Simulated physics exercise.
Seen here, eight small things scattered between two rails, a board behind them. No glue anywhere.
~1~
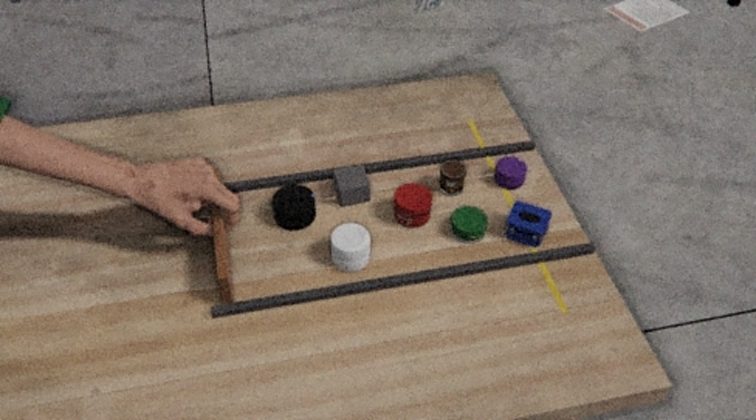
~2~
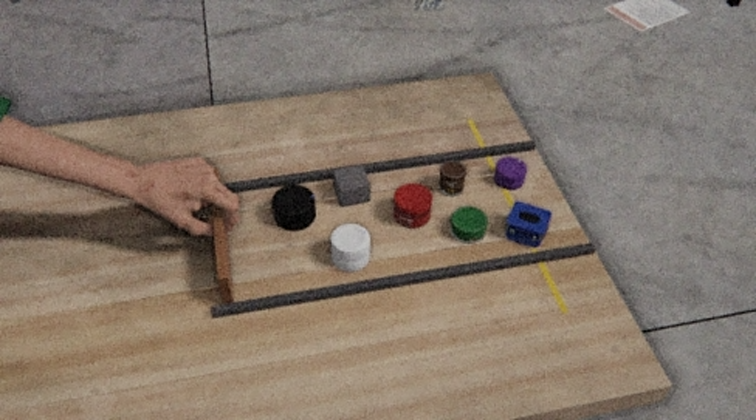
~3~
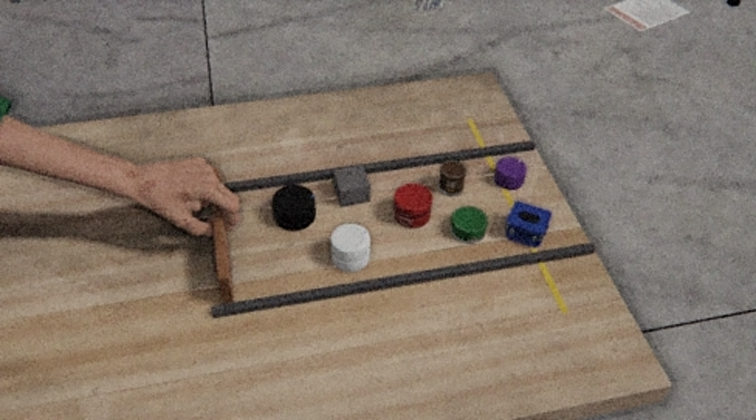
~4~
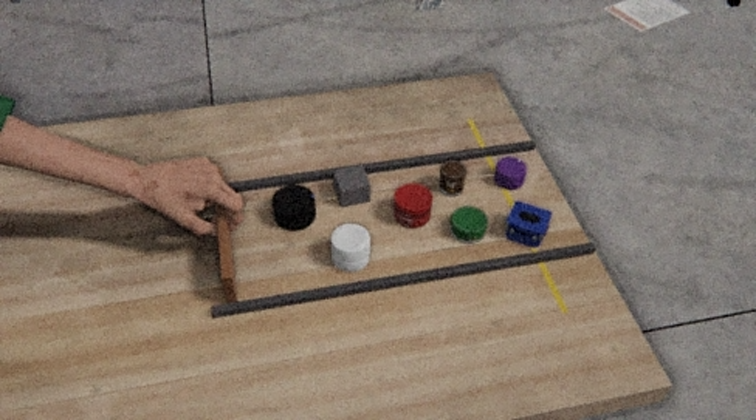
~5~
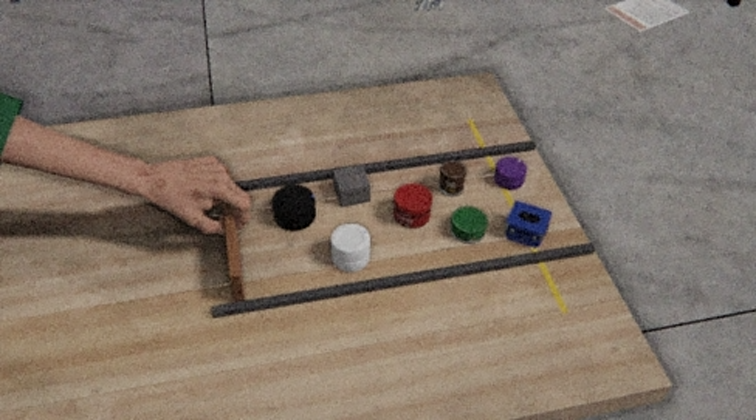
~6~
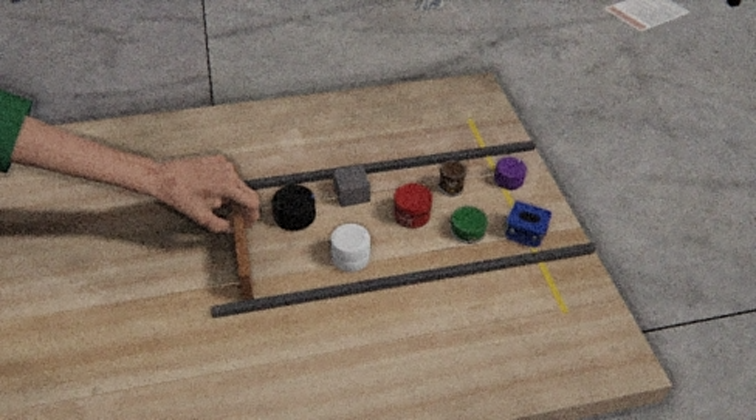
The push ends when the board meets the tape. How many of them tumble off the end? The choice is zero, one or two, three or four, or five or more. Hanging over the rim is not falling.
The number that fall off is one or two.
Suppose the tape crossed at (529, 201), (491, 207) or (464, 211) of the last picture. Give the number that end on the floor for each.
The counts: 5, 1 and 0.
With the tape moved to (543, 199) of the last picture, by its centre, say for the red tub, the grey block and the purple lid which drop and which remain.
The red tub is lost, the grey block is kept, the purple lid comes down.
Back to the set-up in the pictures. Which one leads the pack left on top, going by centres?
The purple lid.
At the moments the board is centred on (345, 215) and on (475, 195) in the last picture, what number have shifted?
By then 3, and 8.
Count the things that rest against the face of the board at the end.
3 of them.
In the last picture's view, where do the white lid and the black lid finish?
The white lid stops around (543, 217); the black lid around (525, 179).
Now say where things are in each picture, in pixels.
Purple lid (510, 173); blue case (528, 225); brown pot (452, 178); board (221, 233); tape (511, 203), in the first picture.
Blue case (528, 225); board (221, 233), in the second picture.
Brown pot (452, 179); white lid (351, 248), in the third picture.
Purple lid (510, 173); red tub (413, 206), in the fourth picture.
Blue case (528, 225); black lid (294, 208), in the fifth picture.
Purple lid (510, 173); blue case (528, 225); brown pot (452, 179); board (240, 230); tape (511, 203), in the sixth picture.
Early on, none off yet; purple lid at rest near (510, 173); blue case at rest near (528, 225); brown pot at rest near (452, 179).
Finally, the number that fall off is one or two; lost, blue case.
